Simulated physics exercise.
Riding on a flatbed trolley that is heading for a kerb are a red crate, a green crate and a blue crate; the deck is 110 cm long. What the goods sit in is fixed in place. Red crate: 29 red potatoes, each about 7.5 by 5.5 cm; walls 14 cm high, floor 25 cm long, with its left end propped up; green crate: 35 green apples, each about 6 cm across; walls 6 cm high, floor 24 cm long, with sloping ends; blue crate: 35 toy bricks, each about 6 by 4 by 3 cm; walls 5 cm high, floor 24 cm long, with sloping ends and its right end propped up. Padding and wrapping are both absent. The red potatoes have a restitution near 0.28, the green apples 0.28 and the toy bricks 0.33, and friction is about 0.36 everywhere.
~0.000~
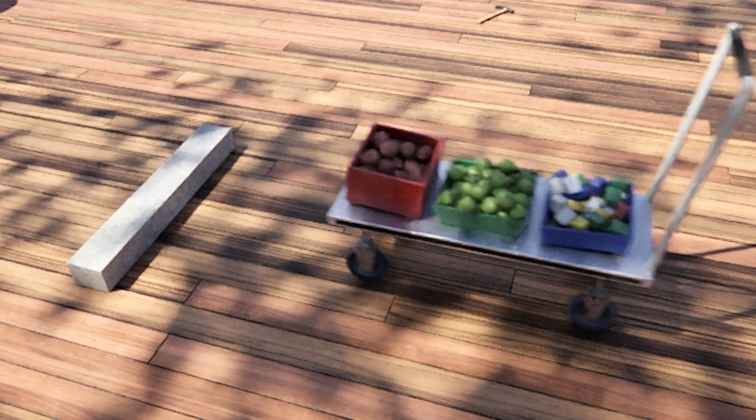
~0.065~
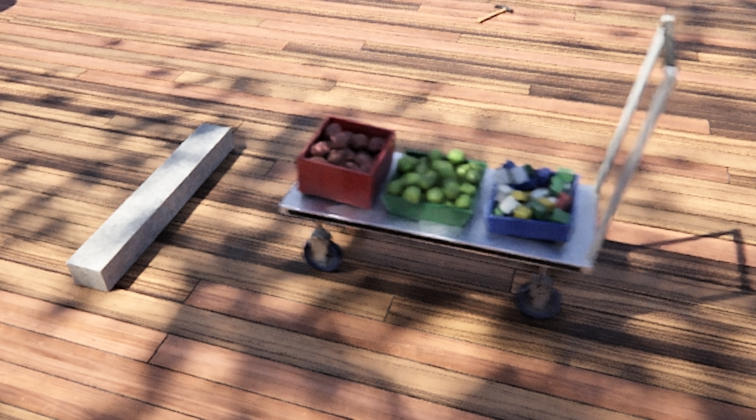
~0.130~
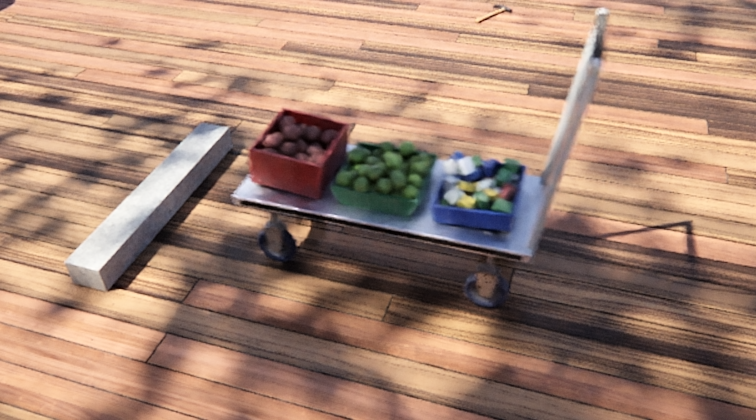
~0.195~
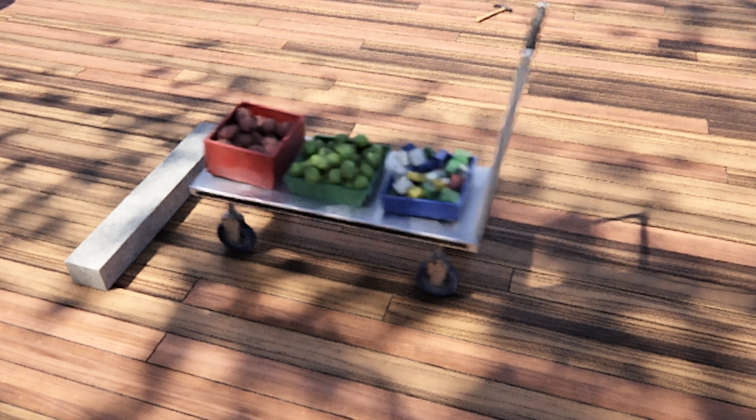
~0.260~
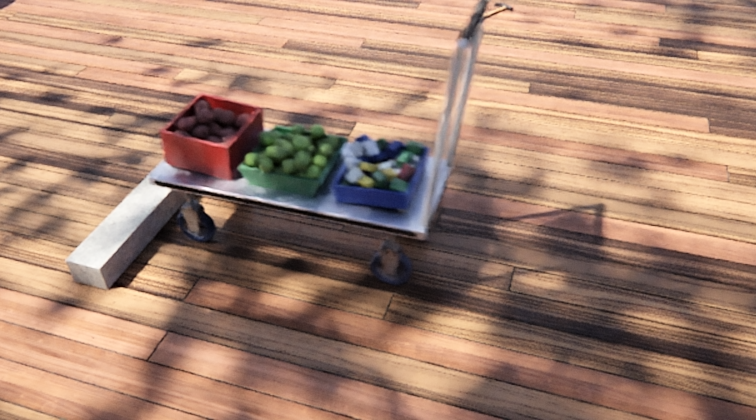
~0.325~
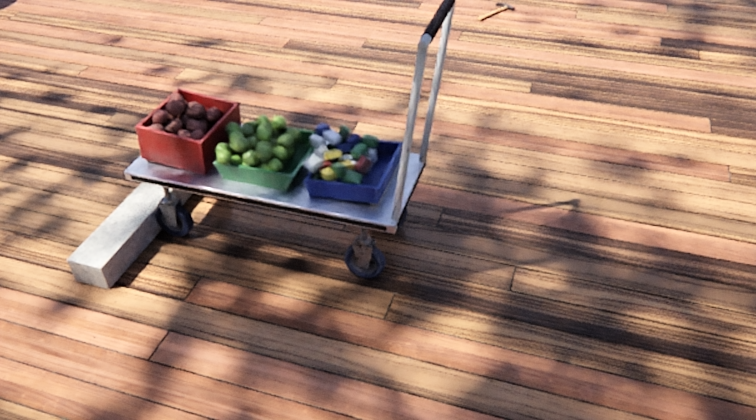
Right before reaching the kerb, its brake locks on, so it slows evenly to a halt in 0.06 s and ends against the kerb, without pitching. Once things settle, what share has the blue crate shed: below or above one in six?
A sixth is crossed.
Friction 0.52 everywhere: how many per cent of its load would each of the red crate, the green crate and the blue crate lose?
Red crate 0, green crate 30, blue crate 40 per cent.
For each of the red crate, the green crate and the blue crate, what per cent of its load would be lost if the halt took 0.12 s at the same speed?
In that case red crate 0, green crate 40 and blue crate 40 per cent.
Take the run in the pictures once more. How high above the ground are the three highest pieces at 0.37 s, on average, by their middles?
About 54 cm up, on average.
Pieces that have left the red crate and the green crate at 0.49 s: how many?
Estimate at that time - red crate 0, green crate 12, give or take.
After 0.37 s, 0 of 29 out of the red crate, 4 of 35 out of the green crate and 6 of 35 out of the blue crate.
After 0.49 s, 0 of 29 out of the red crate, 12 of 35 out of the green crate and 13 of 35 out of the blue crate.
After 0.72 s, 0 of 29 out of the red crate, 15 of 35 out of the green crate and 16 of 35 out of the blue crate.
Outcome (at 1.22 s), 0 of 29 out of the red crate, 15 of 35 out of the green crate and 16 of 35 out of the blue crate. Asked share, 16 of 35, 46 per cent.
